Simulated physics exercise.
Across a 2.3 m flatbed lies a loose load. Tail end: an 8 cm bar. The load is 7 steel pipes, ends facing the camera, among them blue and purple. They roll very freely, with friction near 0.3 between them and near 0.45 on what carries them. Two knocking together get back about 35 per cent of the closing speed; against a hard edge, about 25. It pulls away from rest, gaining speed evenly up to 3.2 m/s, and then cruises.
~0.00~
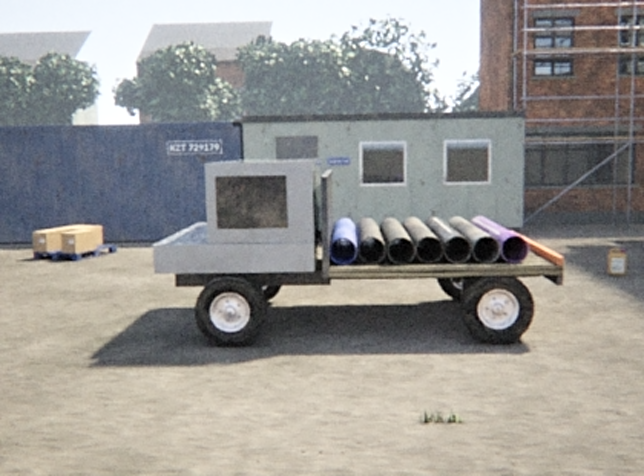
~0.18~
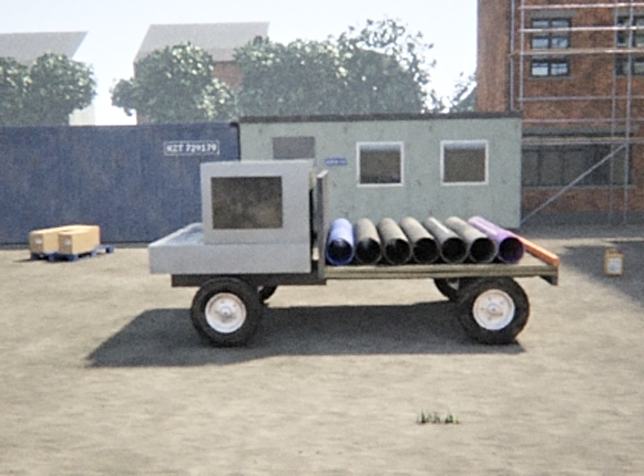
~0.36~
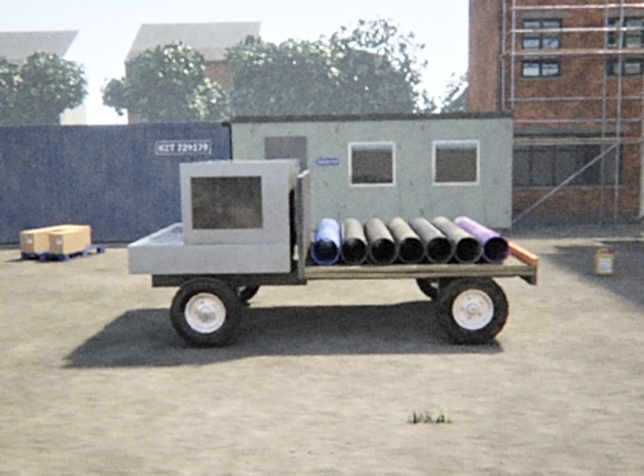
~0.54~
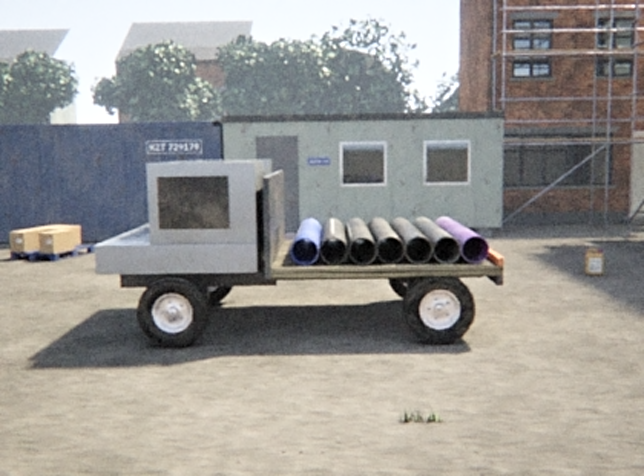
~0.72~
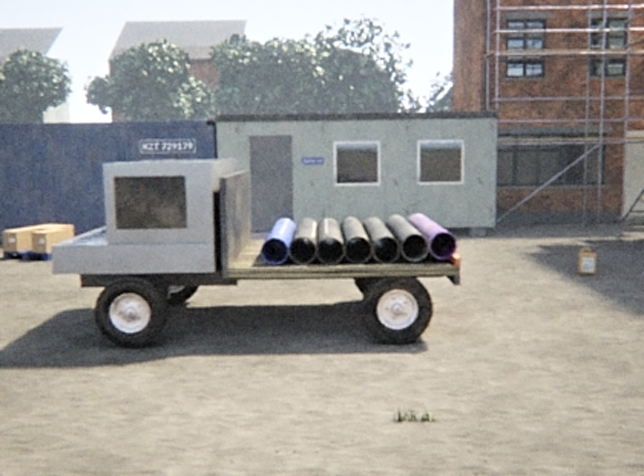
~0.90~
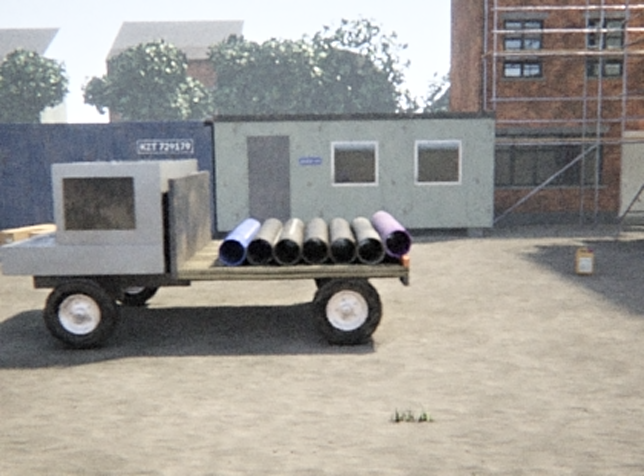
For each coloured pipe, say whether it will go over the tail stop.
In the end blue is staying aboard. Purple is going overboard.
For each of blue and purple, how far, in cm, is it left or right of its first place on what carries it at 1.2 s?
Rightward shift: Blue 50 cm, purple 45 cm.
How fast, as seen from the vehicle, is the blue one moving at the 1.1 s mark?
The speed is close to 0.4 m/s.
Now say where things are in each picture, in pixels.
The first frame shows blue (343, 252), purple (515, 249); tail bar at (561, 261); speed 0.0 m/s; 7 of the 7 make up the bottom layer on the bed.
The second frame shows blue (340, 252), purple (511, 250); tail bar at (556, 262); speed 0.4 m/s.
The third frame shows blue (325, 252), purple (496, 250); tail bar at (535, 262); speed 1.0 m/s.
The fourth frame shows blue (305, 252), purple (475, 249); tail bar at (501, 262); speed 1.7 m/s.
The fifth frame shows blue (275, 252), purple (443, 245); tail bar at (458, 262); speed 2.3 m/s.
The sixth frame shows blue (231, 253), purple (398, 243); tail bar at (407, 262); speed 3.0 m/s.
Then, 1.1 s in, blue is on the bed, 165 cm from the bar, rolling towards it; purple is on the bed, 5 cm from the bar, rolling towards it; 0 of 7 are off.
Then, 1.2 s in, blue is on the bed, 160 cm from the bar, rolling towards it; still the same for purple; 0 of 7 are off.
Then, 1.3 s in, blue is on the bed, 155 cm from the bar, rolling towards it; purple is going over the tail; 1 of 7 is off.
Then, 1.4 s in, blue is on the bed, 155 cm from the bar, rolling towards it; purple is going over the tail; 1 of 7 is off.
In the end (1.7 s), blue is on the bed, 155 cm from the bar; purple is off the end; 1 of 7 is off.
